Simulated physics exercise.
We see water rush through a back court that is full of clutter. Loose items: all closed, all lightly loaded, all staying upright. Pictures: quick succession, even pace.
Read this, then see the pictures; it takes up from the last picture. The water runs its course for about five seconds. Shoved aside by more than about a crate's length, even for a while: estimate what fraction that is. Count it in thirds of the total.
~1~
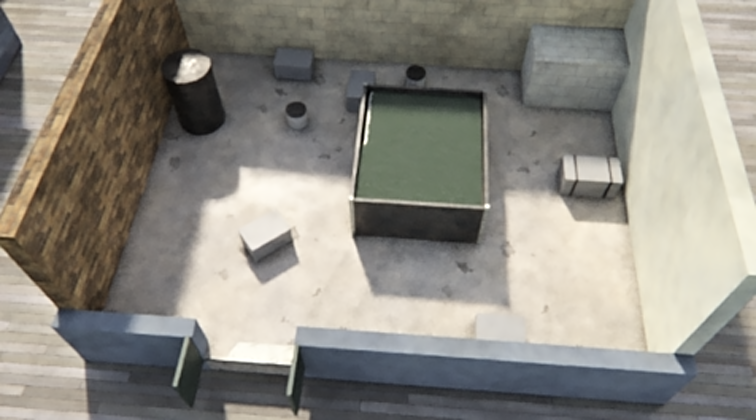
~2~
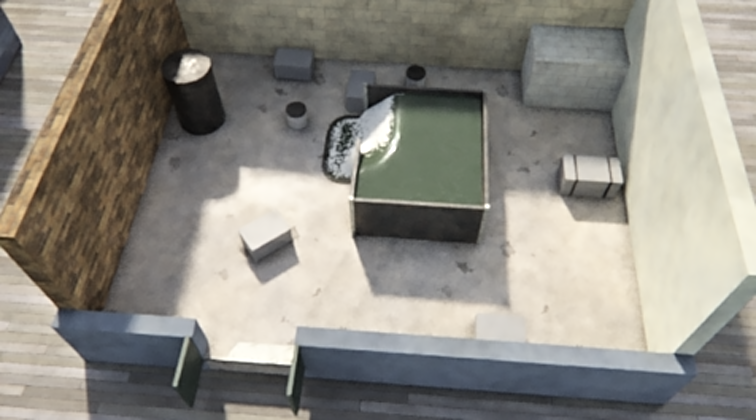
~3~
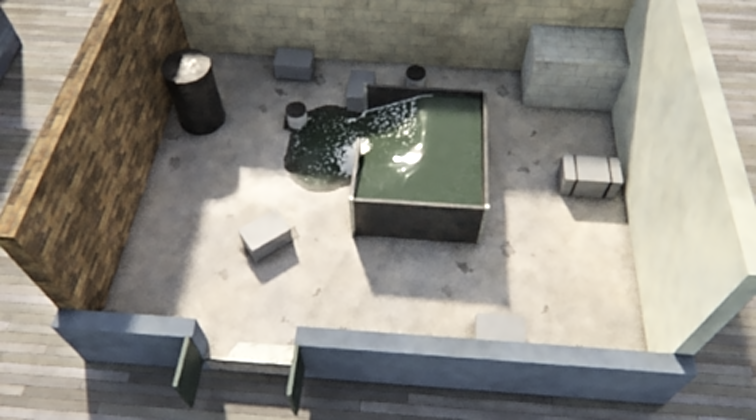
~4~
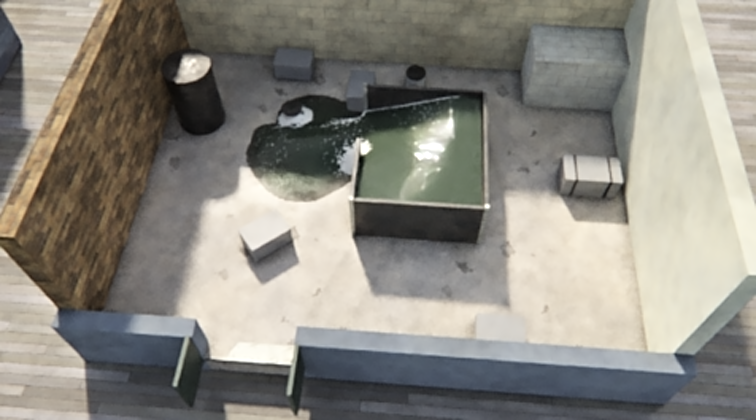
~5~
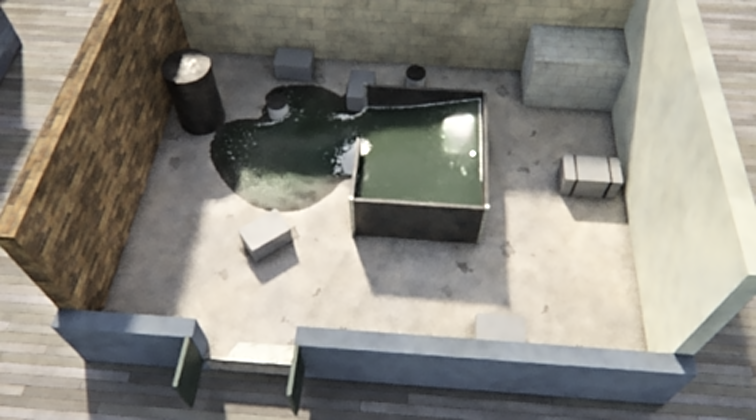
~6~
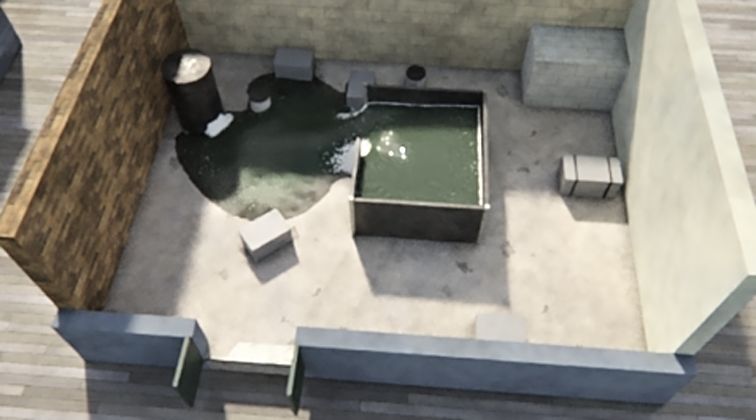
Out of the total, one to two thirds.
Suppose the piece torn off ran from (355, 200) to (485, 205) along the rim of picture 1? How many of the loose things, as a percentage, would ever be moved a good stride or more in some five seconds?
Around 40 per cent.
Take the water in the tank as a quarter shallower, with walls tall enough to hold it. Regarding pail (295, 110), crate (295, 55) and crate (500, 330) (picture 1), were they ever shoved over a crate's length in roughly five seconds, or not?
The first reached the mark, the second reached the mark, the third stopped before it.
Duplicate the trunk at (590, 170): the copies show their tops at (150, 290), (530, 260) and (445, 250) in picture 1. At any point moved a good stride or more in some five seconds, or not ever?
Result by item: Gets dislodged / stays where it is / stays where it is.
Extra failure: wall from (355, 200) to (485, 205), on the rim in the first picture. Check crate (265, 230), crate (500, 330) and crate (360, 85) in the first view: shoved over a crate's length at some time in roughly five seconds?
Here is how they go, in order: Dislodged that far, dislodged that far, and fails to go that far.
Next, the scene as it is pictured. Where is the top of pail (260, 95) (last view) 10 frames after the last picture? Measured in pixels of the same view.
Approximately at pixel (190, 51).
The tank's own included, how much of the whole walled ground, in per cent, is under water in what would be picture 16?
Estimate: 40 %.
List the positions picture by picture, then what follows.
In the first picture, a pail at (296, 109), on the bottom; a crate at (361, 84), on the bottom; 0 of 7 have shifted.
In the second picture, a pail at (296, 109), on the bottom; a crate at (361, 84) rests on the ground; 0 of 7 have shifted.
In the third picture, a pail at (296, 109), on the bottom; a crate at (361, 84), on the bottom; 0 of 7 have shifted.
In the fourth picture, a pail at (291, 108) rests on the ground, close to its start; a crate at (361, 84), on the bottom; 1 of 7 have shifted.
In the fifth picture, a pail at (276, 101), on the bottom, a stride from its start; a crate at (361, 84), on the bottom; 1 of 7 have shifted.
In the sixth picture, a pail at (259, 94), on the bottom, a stride from its start; a crate at (361, 84), on the bottom; 1 of 7 have shifted.
A moment on, 1 of 7 are well off their spots; 0 afloat.
Next, 1 of 7 are well off their spots; 2 afloat.
Later, 2 of 7 are well off their spots; 2 afloat.
In the end, 4 of 7 are well off their spots, and 4 have been at some point; 3 afloat.
